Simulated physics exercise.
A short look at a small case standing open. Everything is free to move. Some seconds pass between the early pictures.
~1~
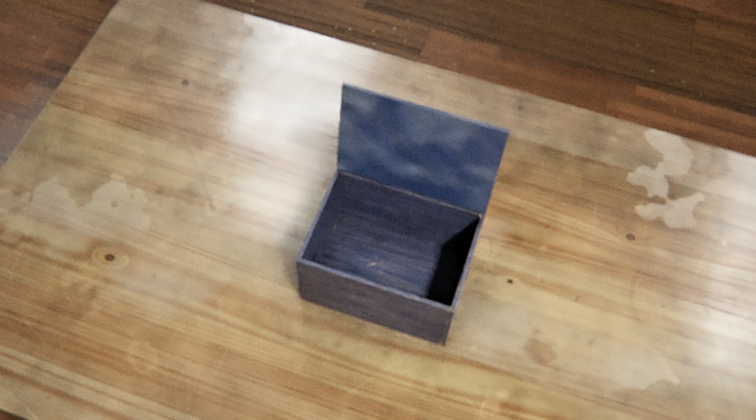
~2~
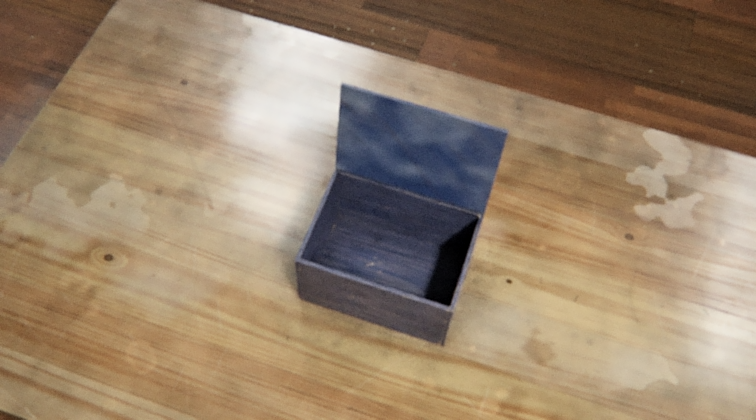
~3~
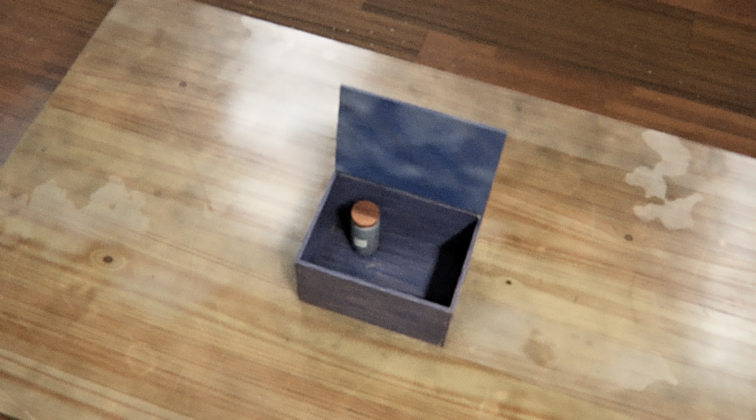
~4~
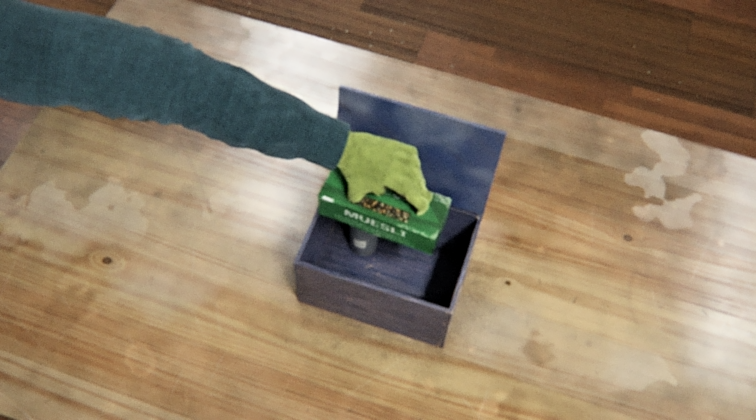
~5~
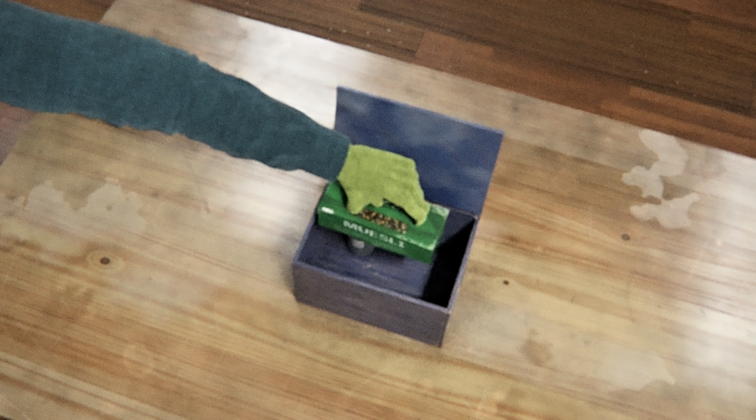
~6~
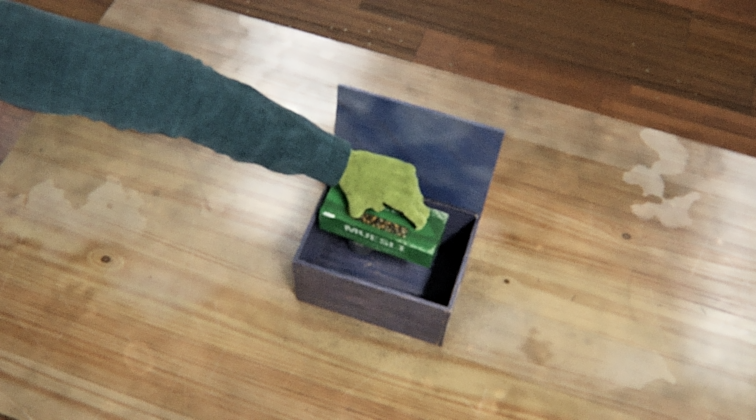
On a wooden table, a gloved hand lowers a green carton into an open box holding a grey shaker.
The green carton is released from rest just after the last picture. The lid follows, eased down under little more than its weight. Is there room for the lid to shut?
It shuts flat.
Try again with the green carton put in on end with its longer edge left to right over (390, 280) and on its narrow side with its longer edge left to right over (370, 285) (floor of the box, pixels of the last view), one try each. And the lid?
First try: It is held up; second try: It shuts flat.
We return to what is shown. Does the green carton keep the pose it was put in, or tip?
It ends up tilted.
Then, 0.50 s later than the last frame, green carton tilted by 52° near (374, 262); grey shaker tilted by 6°.
Then, 1.30 s later than the last frame, lid 77° above the rim; green carton on its side near (375, 285).
Then, 1.80 s later than the last frame, lid 47° above the rim; green carton on its side near (375, 285).
Then, 2.20 s later than the last frame, lid 17° above the rim; green carton on its side near (375, 285).
When it is over, lid shut; lying over in the box, green carton; grey shaker as before. End places, in pixels of the last picture, green carton near (375, 285).
